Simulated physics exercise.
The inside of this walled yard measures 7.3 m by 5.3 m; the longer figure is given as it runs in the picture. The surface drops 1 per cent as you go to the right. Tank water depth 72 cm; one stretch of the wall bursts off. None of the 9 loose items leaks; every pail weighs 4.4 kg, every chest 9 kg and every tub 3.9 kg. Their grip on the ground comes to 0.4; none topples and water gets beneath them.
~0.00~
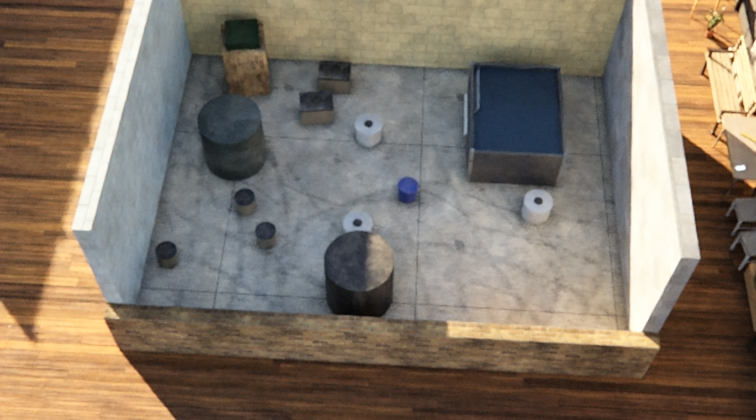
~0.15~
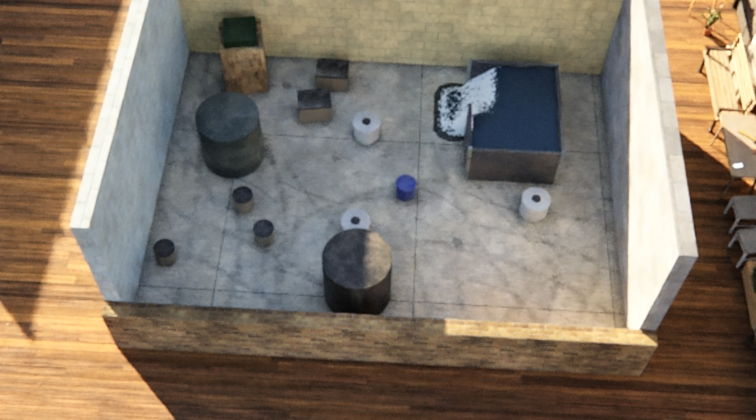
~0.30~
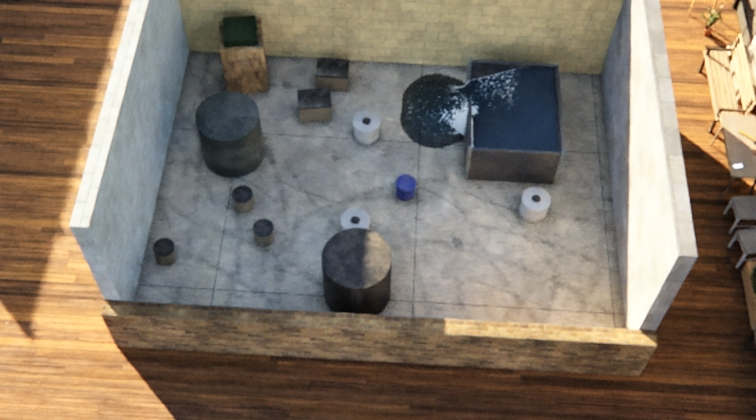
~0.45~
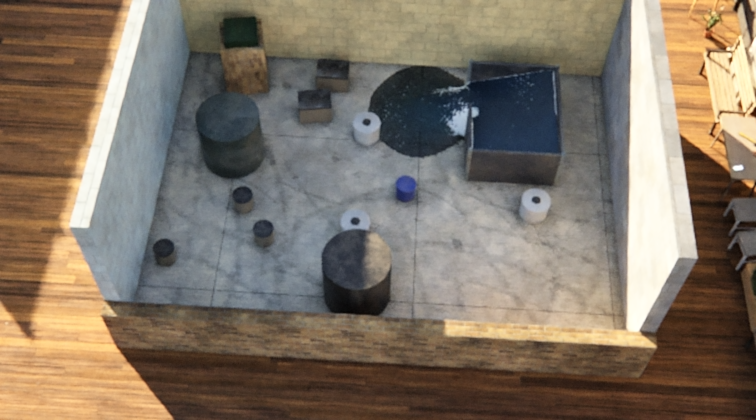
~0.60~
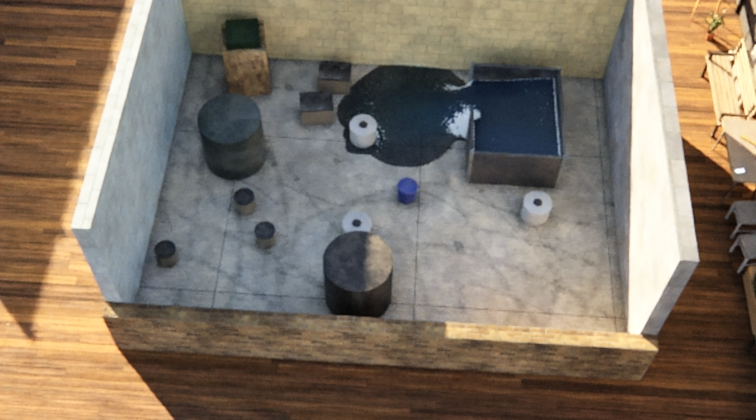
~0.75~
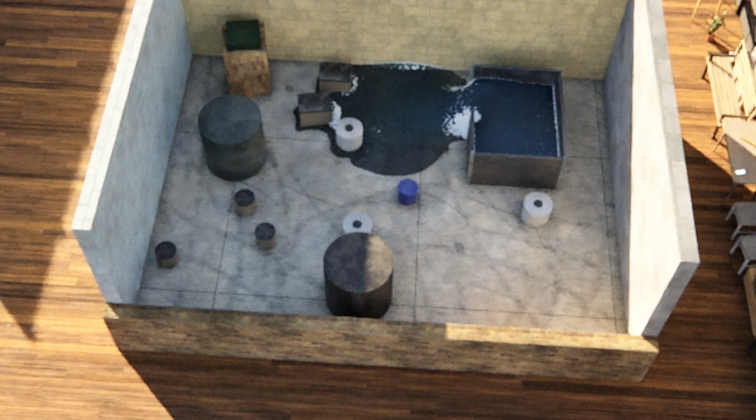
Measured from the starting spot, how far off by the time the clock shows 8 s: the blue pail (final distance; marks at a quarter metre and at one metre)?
I'd bet it stays anchored there.
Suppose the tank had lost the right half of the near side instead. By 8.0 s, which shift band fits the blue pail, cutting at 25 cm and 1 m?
The blue pail is swept away.
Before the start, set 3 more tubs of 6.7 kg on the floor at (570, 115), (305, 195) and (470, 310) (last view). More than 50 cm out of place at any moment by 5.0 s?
Answers, first to last: Not exceeding, exceeding, not exceeding.
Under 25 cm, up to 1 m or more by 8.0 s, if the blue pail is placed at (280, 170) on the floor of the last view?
Put there, it wanders off a long way.
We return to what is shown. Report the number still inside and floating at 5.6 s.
Count at that moment: 7.
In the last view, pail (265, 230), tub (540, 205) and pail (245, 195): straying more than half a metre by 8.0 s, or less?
The first topped the threshold, the second never reached the threshold, and the third topped the threshold.
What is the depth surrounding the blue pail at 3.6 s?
Roughly 1 cm deep.
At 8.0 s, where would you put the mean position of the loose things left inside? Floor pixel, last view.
Near (330, 251).
After 1.6 s the blue pail is near (408, 187), 0.0 m from its start, aground; 2 afloat.
After 3.6 s the blue pail is near (408, 187), 0.0 m from its start, aground; 2 afloat.
After 5.6 s the blue pail is near (408, 187), 0.0 m from its start, aground; 7 afloat.
After 8.0 s the blue pail is near (409, 187), 0.0 m from its start, aground; 6 afloat.
